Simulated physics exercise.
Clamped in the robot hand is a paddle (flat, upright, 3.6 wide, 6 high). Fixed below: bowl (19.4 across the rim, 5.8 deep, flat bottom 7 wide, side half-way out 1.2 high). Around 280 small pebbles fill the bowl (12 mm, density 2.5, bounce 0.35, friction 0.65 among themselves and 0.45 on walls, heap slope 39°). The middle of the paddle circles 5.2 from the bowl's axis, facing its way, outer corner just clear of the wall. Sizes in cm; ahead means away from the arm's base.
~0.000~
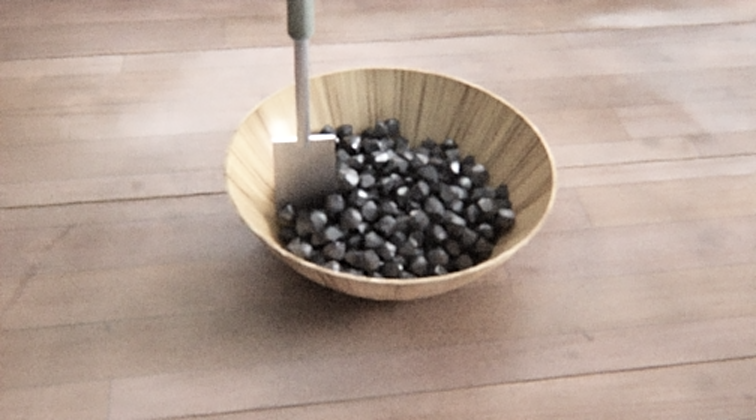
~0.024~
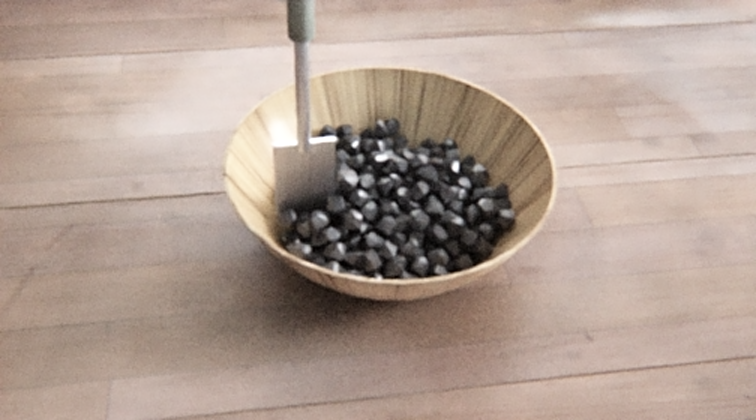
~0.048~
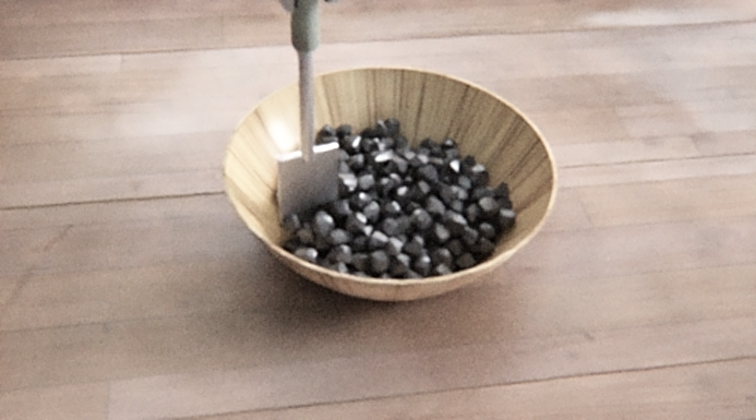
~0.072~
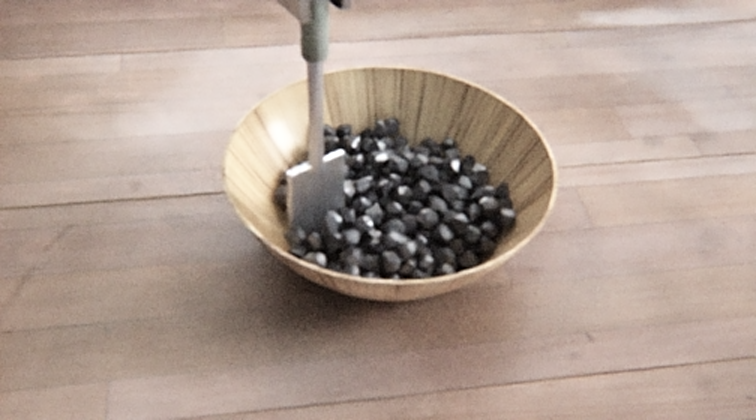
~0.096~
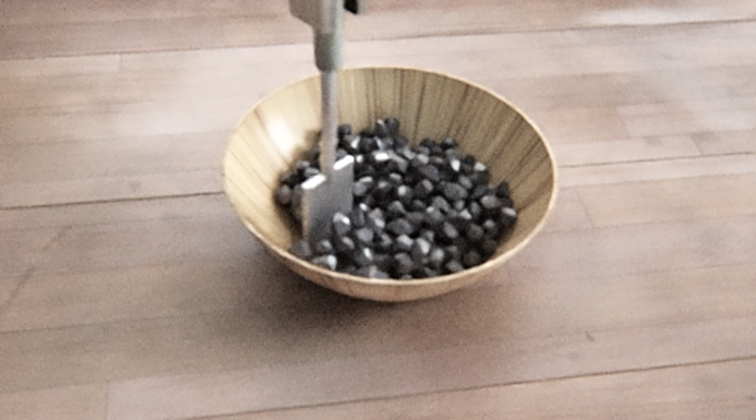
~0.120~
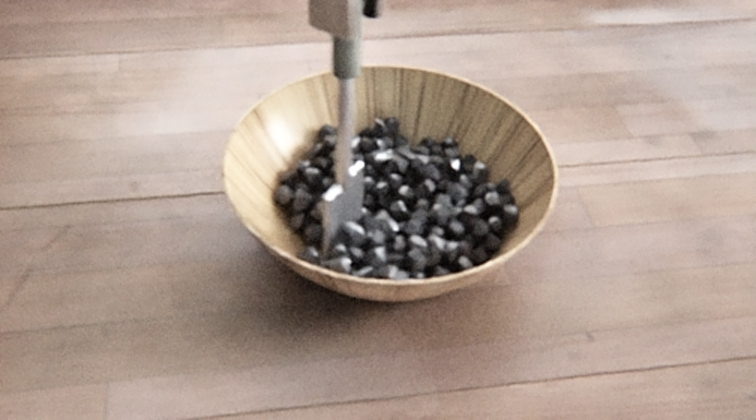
On a wooden plank floor, a robot-held paddle sweeps slowly through dark pebbles in a wooden bowl, turning as it moves rightward.
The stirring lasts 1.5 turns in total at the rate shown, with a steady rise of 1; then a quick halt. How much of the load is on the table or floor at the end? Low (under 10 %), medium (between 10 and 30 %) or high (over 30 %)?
Answer: Medium; between 10 and 30 % of the small pebbles finish on the table or floor.
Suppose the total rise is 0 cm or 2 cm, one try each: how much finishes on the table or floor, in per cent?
Some 30 and 10 per cent.
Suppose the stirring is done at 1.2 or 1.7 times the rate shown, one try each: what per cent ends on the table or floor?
Some 20 and 35 per cent.
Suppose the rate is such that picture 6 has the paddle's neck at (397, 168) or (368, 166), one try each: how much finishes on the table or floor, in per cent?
Some 35 and 25 per cent.
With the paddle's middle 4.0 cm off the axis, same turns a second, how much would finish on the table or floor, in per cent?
It would be near 0 per cent.
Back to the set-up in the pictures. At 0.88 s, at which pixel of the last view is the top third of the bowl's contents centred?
Around (422, 251).
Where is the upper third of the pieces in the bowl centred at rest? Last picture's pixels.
Around (455, 153).
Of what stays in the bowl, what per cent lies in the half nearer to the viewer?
About 40 per cent.
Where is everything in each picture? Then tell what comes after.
The first picture shows paddle neck at (303, 118), 0° round; upper third of the load around (387, 193), from x 285 to 505, top at y 130; 283 in the bowl.
The second picture shows paddle neck at (303, 121), 4° round; upper third of the load around (388, 193), from x 285 to 505, top at y 130.
The third picture shows paddle neck at (307, 131), 14° round; upper third of the load around (390, 197), from x 285 to 505, top at y 130.
The fourth picture shows paddle neck at (316, 141), 26° round; upper third of the load around (390, 205), from x 285 to 505, top at y 130.
The fifth picture shows paddle neck at (328, 151), 38° round; upper third of the load around (395, 211), from x 285 to 510, top at y 125.
The sixth picture shows paddle neck at (344, 159), 50° round; upper third of the load around (402, 216), from x 285 to 510, top at y 125; 283 in the bowl.
After 0.50 s, 242° round, highest piece 8 above the table; 266 in the bowl, 8 on the table or floor, 9 in flight or on the tool.
After 0.88 s, 74° round, highest piece 8 above the table; 250 in the bowl, 32 on the table or floor, 1 in flight or on the tool.
After 1.27 s, 180° round, highest piece 6 above the table; 236 in the bowl, 46 on the table or floor, 1 in flight or on the tool.
After 1.97 s, 180° round, highest piece 6 above the table; 236 in the bowl, 47 on the table or floor.
At rest, 236 in the bowl, 47 on the table or floor. That is 17 % on the table or floor.
